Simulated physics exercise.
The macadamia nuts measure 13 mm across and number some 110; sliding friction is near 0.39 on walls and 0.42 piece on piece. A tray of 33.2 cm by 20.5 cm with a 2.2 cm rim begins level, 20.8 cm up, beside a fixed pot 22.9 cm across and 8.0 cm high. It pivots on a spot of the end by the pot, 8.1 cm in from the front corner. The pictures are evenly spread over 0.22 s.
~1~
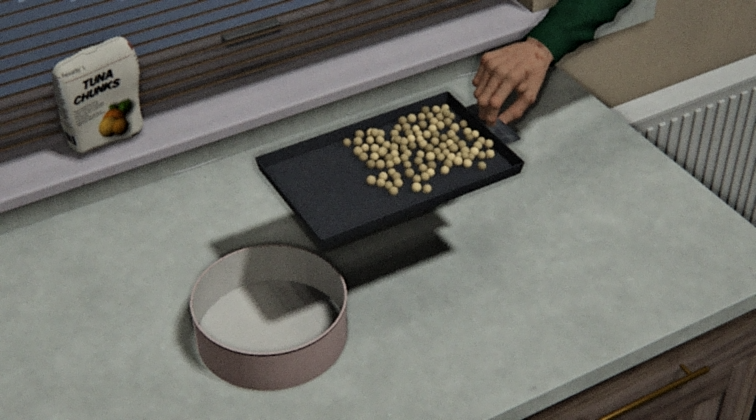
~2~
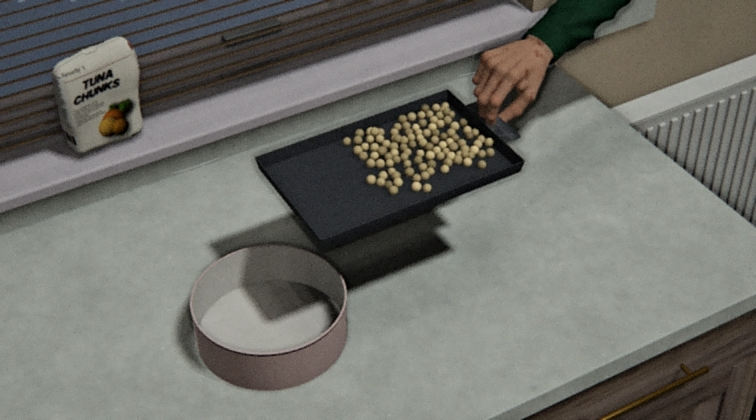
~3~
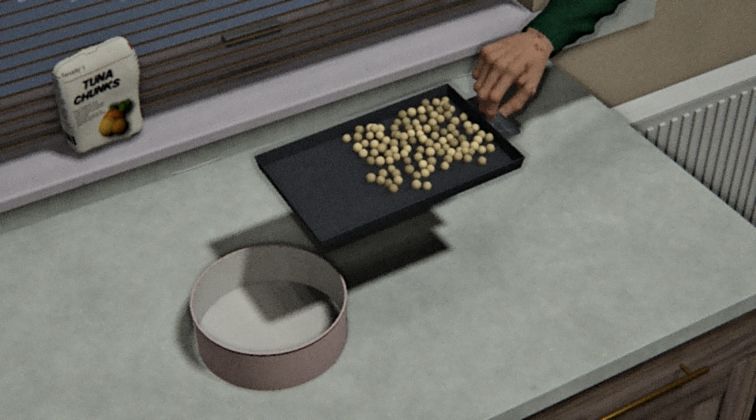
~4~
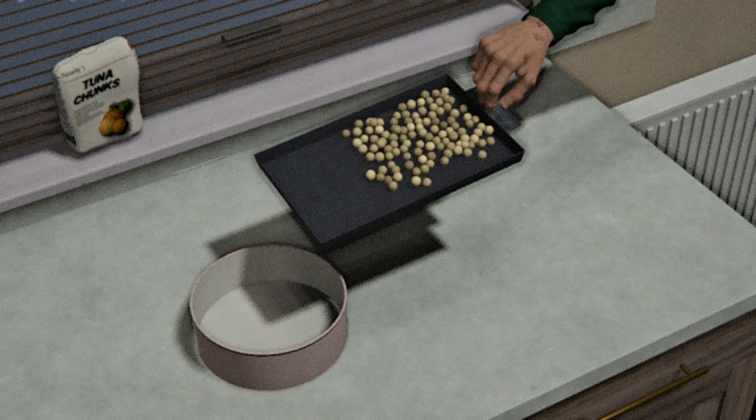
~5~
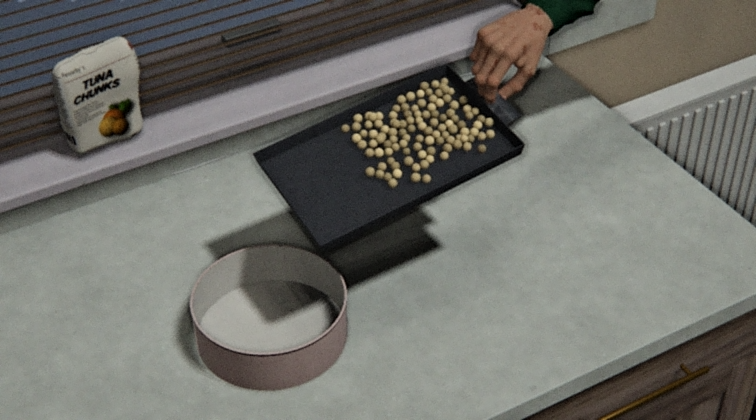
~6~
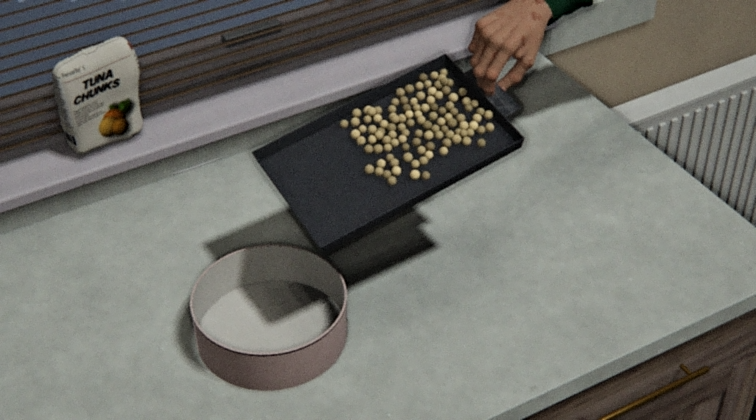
At first, a hand in a green sleeve holds a dark tray of small round pale nuts almost level above a counter, behind a pink pot and near a bag labelled tuna chunks. Then the hand gradually raises the tray's far right end, tilting it toward the pot, while the nuts stay clustered.
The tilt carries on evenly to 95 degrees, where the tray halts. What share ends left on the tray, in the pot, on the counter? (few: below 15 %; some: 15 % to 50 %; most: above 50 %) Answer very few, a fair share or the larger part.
Left on the tray: Very few; in the pot: The larger part; on the counter: A fair share.
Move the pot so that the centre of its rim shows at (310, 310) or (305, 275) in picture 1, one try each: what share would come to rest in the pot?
About 100 and 60 per cent.
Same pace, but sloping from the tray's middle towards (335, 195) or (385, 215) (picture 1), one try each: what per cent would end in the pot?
Some 90 and 50 per cent.
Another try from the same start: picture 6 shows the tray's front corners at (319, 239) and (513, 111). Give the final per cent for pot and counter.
Pot 80, counter 20.
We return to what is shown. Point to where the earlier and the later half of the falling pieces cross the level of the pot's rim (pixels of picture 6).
First near (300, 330), later near (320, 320).
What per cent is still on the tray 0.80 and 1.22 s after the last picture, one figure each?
About 55, 10.
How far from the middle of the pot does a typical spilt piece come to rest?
About 26 cm.
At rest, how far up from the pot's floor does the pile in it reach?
Some 2.0 cm.
Then, 0.48 s after the last picture, tilt 52 degrees; the tray holds 100 %, the pot 0 %.
Then, 0.80 s after the last picture, tilt 78 degrees; the tray holds 55 %, the pot 30 %.
Then, 1.22 s after the last picture, tilt 95 degrees; the tray holds 10 %, the pot 60 %.
In the end, tray 0 %, pot 70 %, counter 30 %.
